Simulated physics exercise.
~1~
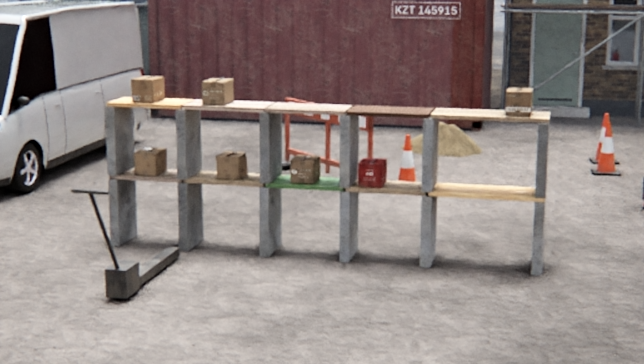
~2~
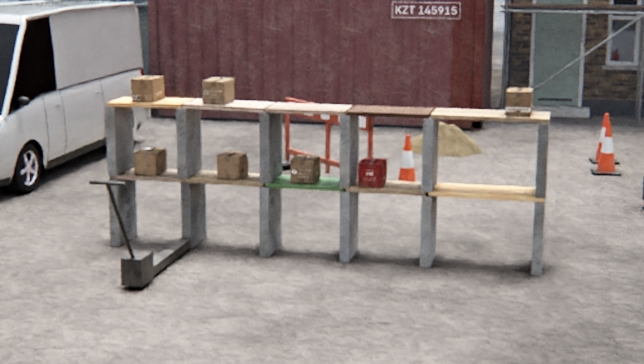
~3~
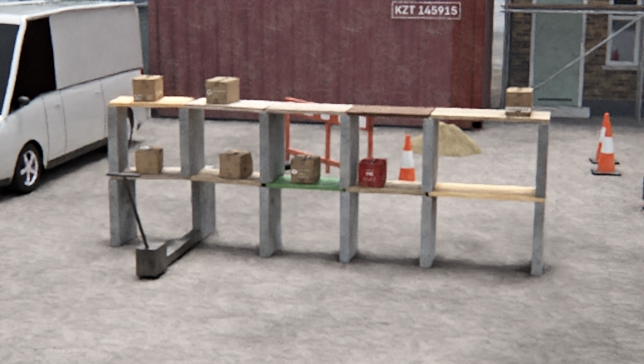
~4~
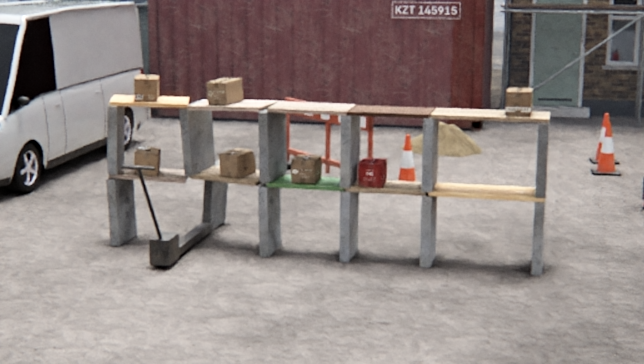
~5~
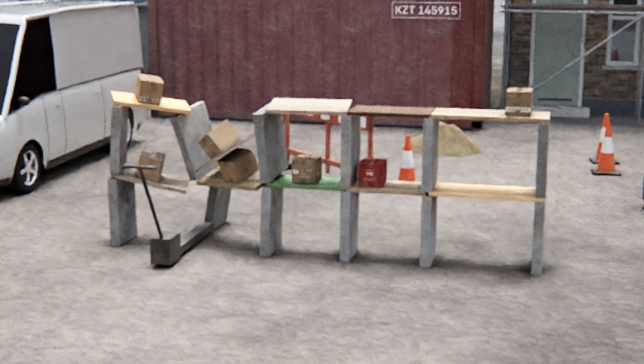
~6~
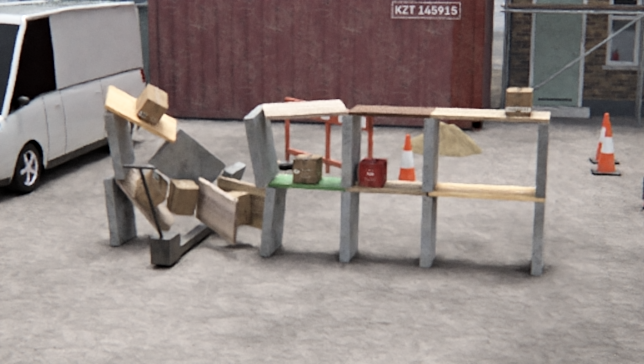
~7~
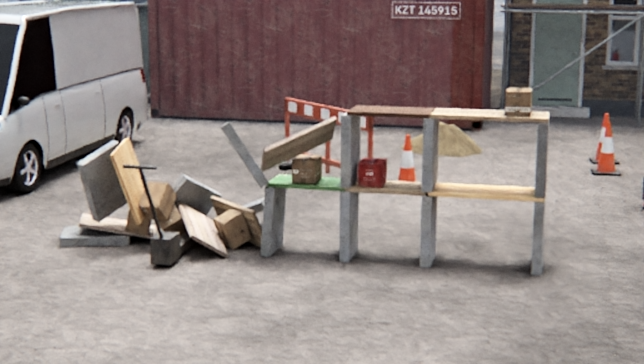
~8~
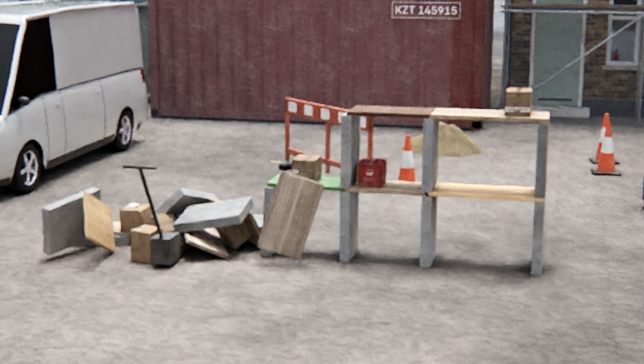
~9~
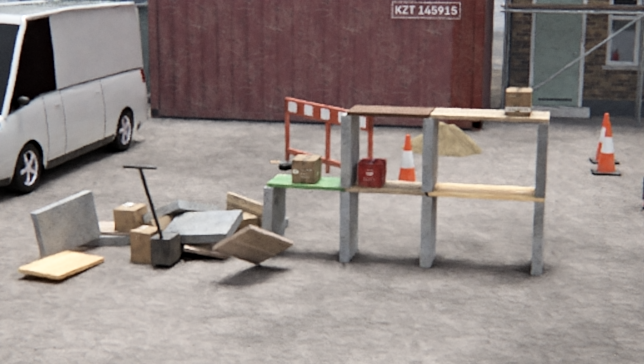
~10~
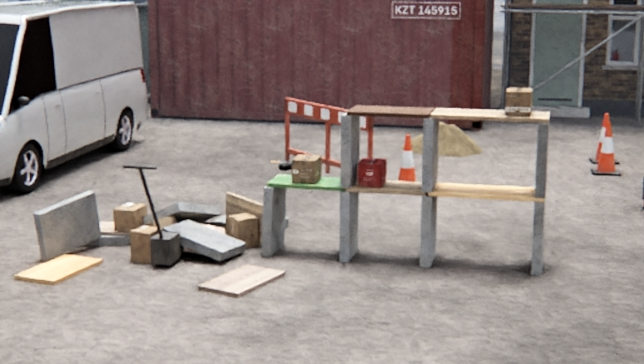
A long two-tier shelf loses its left side as a low jack pushes an upright.
